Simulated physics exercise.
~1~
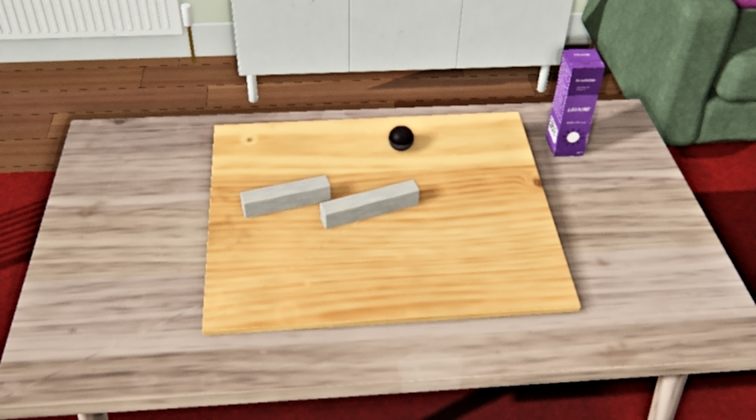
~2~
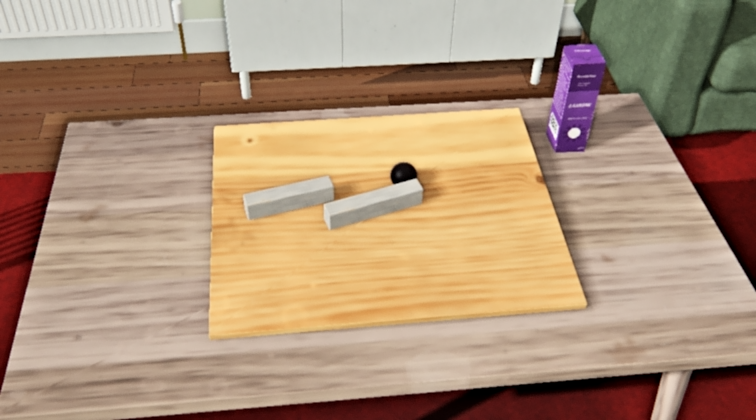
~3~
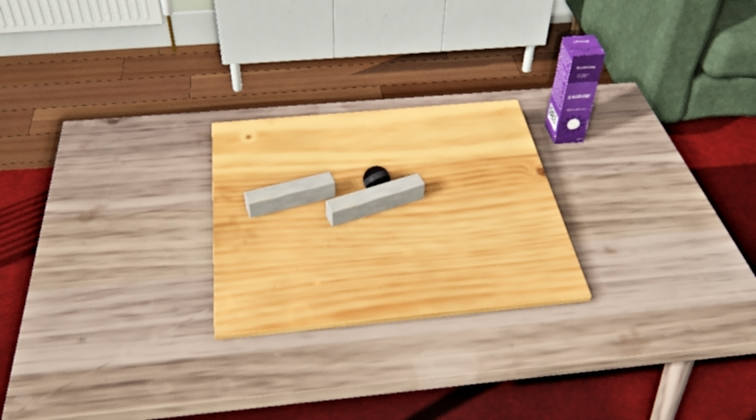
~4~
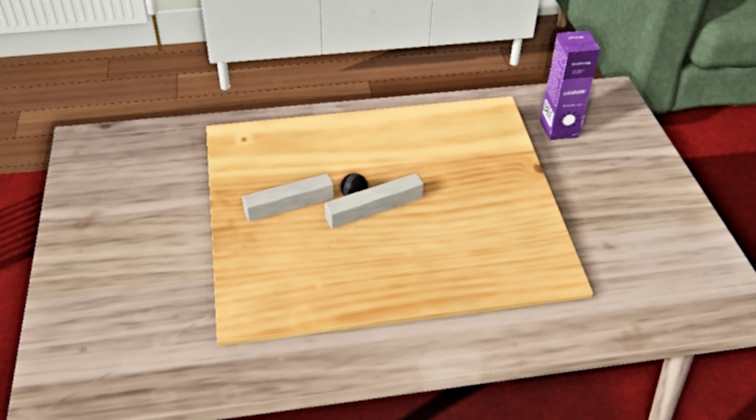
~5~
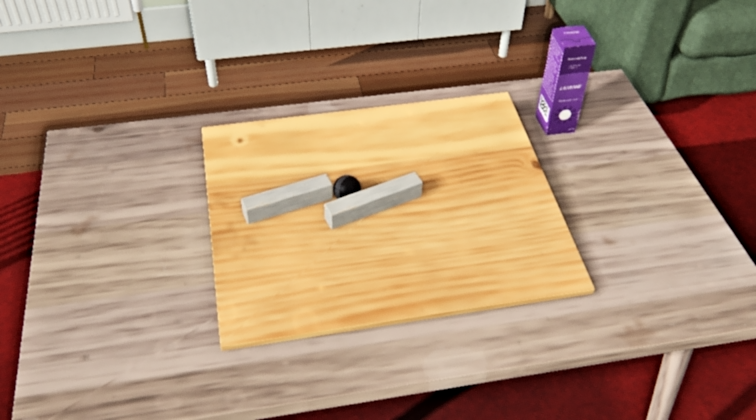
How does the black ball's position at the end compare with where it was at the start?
At the start the black ball sat by itself near the far side of the board, above the gray blocks. By the end it was lower and farther left, resting between the two blocks.
